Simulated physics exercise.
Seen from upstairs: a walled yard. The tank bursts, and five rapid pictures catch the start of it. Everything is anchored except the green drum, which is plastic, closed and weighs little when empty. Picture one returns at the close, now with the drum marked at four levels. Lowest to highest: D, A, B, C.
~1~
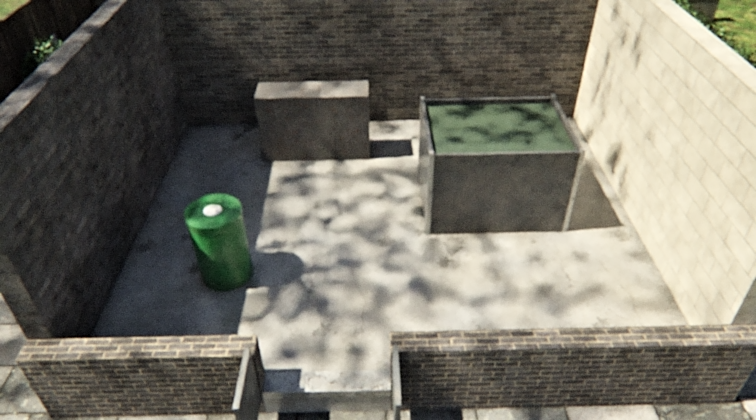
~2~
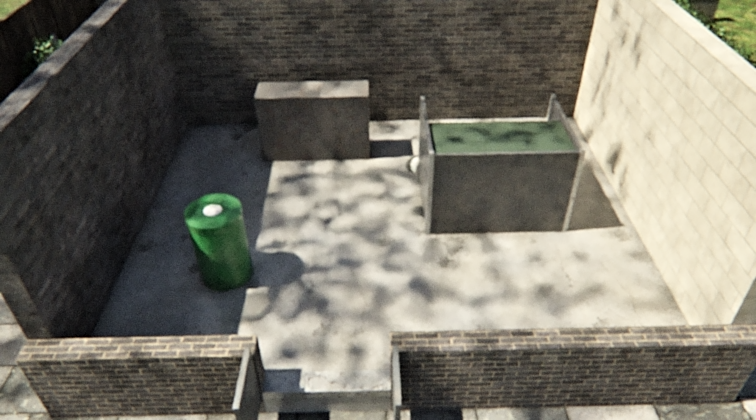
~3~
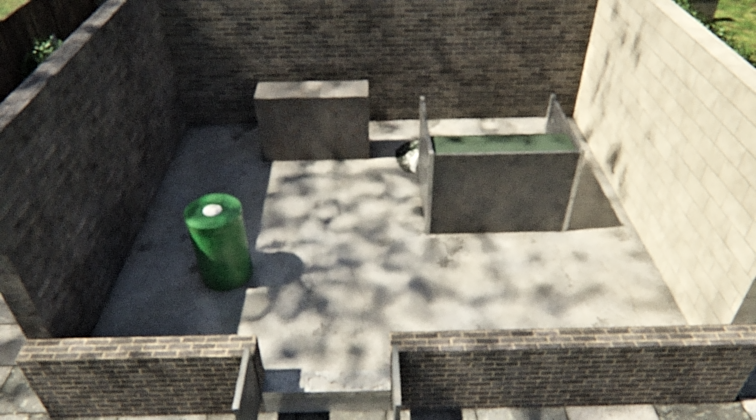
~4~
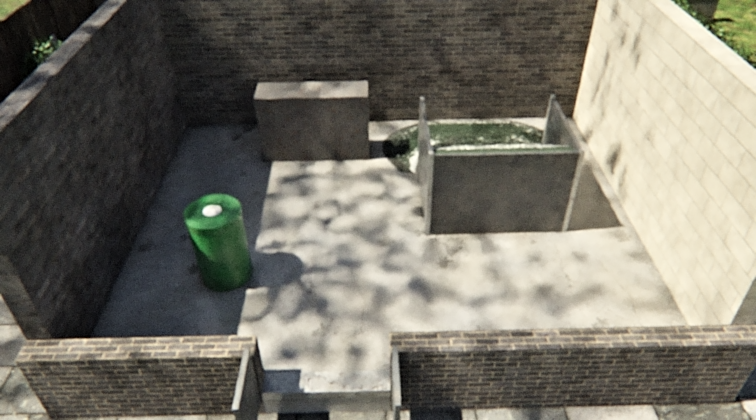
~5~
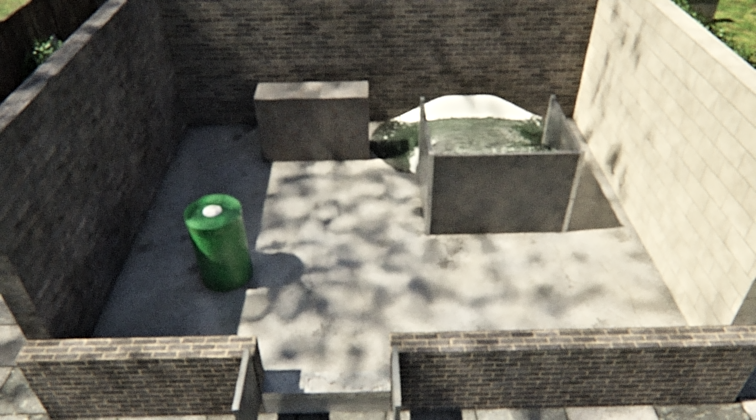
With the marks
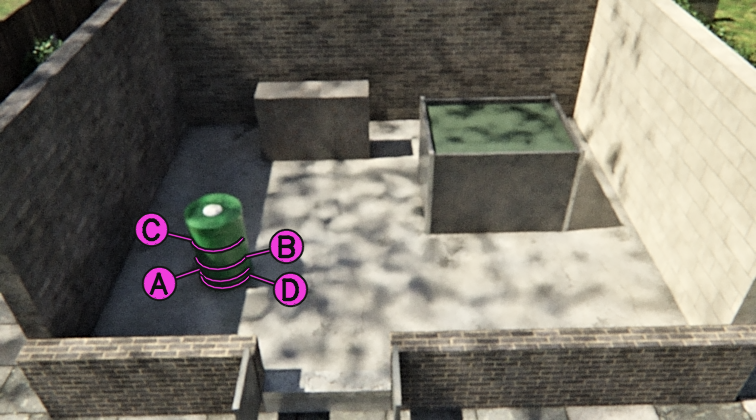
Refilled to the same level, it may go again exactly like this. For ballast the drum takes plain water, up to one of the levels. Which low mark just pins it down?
Mark A just does it.
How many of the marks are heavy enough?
Three of the four.
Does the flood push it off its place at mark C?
No, that is safe.
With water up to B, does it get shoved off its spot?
No, that is safe.
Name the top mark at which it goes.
That is mark D.
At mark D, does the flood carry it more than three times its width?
No, less.
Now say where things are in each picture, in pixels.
In the first frame, lid of the green drum at (213, 210); tank full, its middle at (496, 129); open gate at (324, 337).
In the second frame, water covers 3 % of the ground, mostly out of sight from here.
In the third frame, 7 % of the ground under water, its edge towards the drum at (403, 160).
In the fourth frame, 12 % of the ground under water, its edge towards the drum at (408, 167).
In the fifth frame, lid of the green drum at (213, 211); 15 % of the ground under water, its edge towards the drum at (408, 168).
In magenta, A at (220, 281); B at (217, 269); C at (213, 251); D at (222, 288); from the bottom up D, A, B, C.
Choosing A, it does not move.
Choosing B, it does not move.
Choosing C, it does not move.
Choosing D, it is pushed about twice its own width away.
